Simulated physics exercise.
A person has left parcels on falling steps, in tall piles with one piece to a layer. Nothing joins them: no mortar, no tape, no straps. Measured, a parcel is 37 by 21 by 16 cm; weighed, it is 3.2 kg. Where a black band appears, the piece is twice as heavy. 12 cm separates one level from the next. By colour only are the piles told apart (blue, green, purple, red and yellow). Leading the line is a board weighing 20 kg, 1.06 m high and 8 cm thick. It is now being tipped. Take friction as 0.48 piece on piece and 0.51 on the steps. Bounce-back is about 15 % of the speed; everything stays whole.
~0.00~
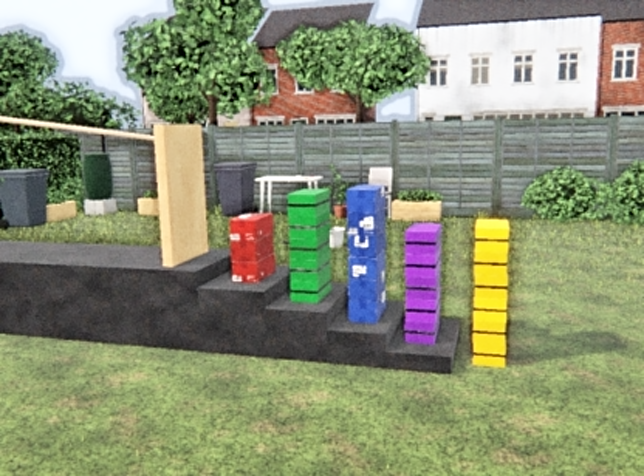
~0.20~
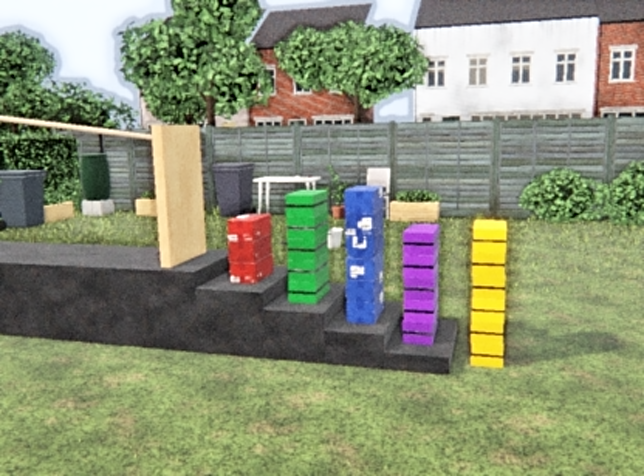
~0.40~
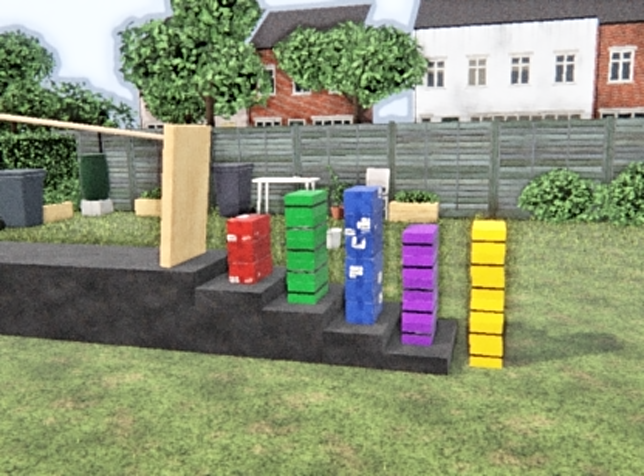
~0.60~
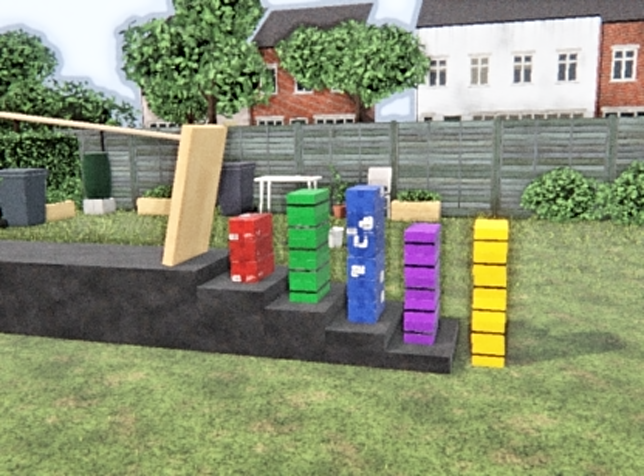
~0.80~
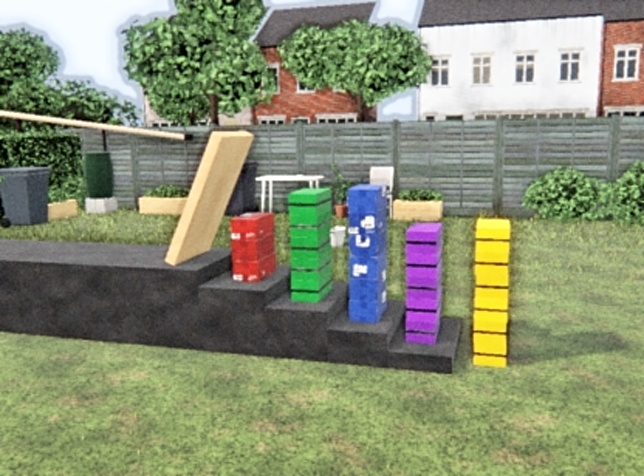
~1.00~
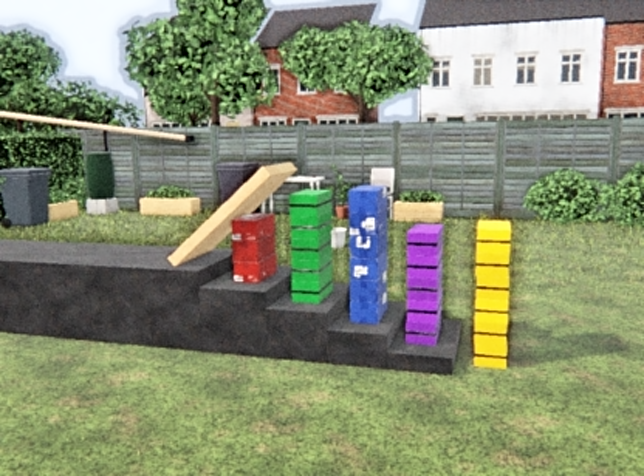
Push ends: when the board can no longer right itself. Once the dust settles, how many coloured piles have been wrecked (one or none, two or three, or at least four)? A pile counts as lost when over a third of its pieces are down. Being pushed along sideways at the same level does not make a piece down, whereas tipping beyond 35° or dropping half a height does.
Lost: No more than one.
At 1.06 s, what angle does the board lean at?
Angle from upright: Approx. 55°.
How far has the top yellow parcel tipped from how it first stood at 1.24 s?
Near 0 degrees from where it started.
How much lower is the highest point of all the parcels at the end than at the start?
0 cm.
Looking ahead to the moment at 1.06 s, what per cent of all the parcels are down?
0 per cent at that moment.
After 1.06 s, board 57° from upright; none of the 25 parcels down, 2 disturbed; top red parcel 20 mm from its place.
After 1.24 s, board 62° from upright; none of the 25 parcels down, 2 disturbed; top red parcel 43 mm from its place.
In the end (2.1 s), board 56° from upright; none of the 25 parcels down, 2 disturbed; top red parcel 44 mm from its place; top purple parcel unmoved. No coloured pile is wrecked. From the last view, middles, top red parcel near (260, 227), top purple parcel near (426, 239).
